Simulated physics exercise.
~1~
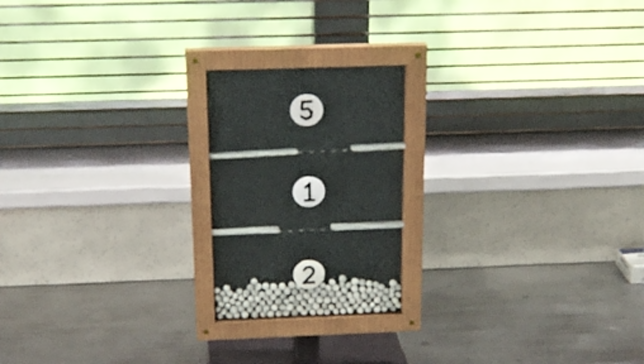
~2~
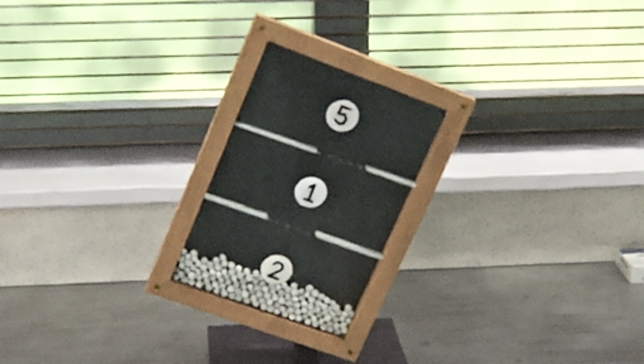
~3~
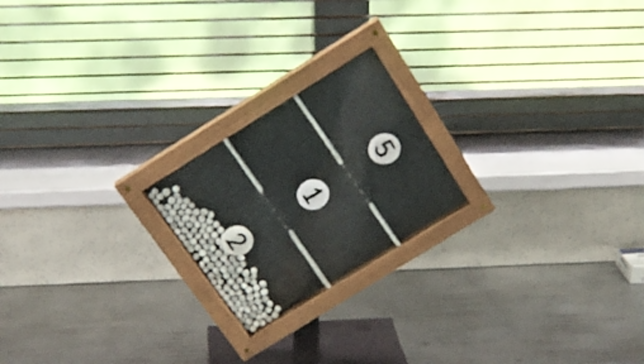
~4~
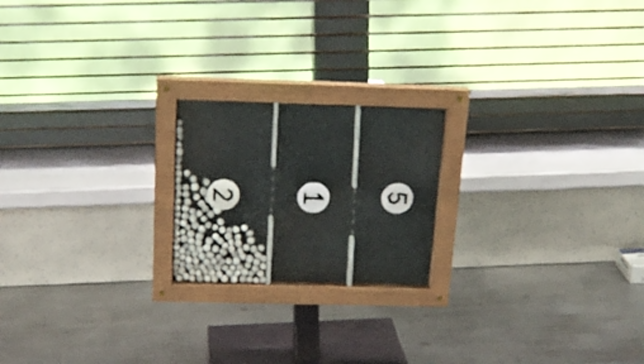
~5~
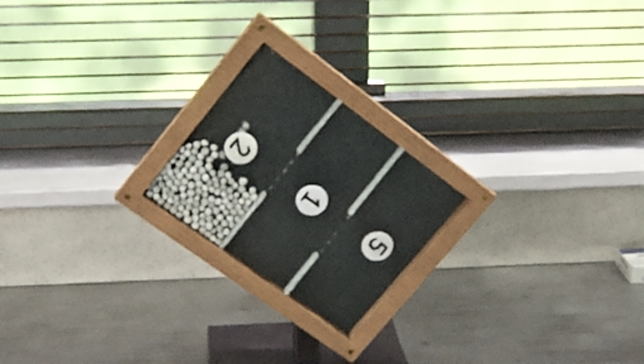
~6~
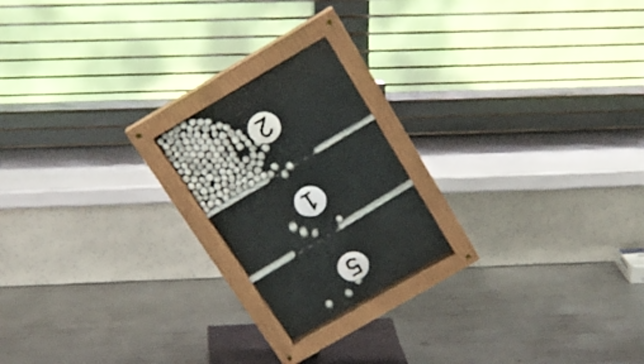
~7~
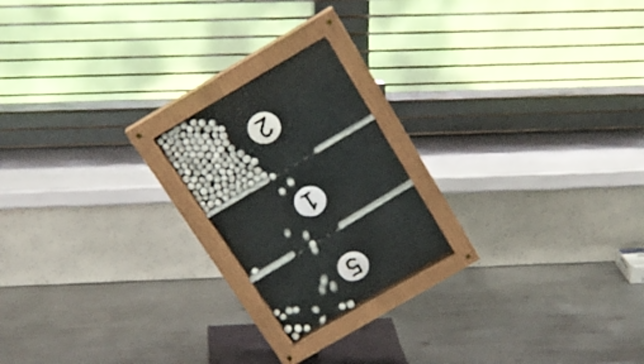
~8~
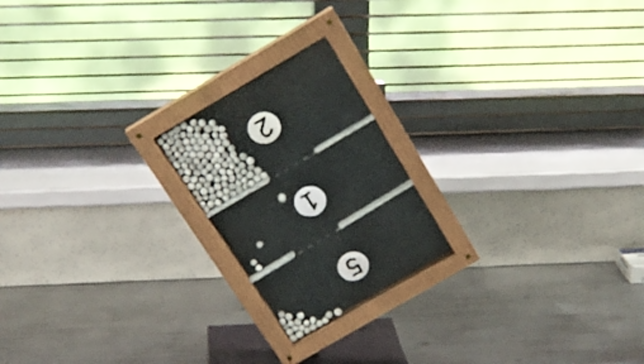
A wooden-framed box of small white balls turned clockwise until it was tilted nearly upside down, and a few balls spilled through the gaps into the chamber marked five, while most stayed heaped in the chamber marked two.
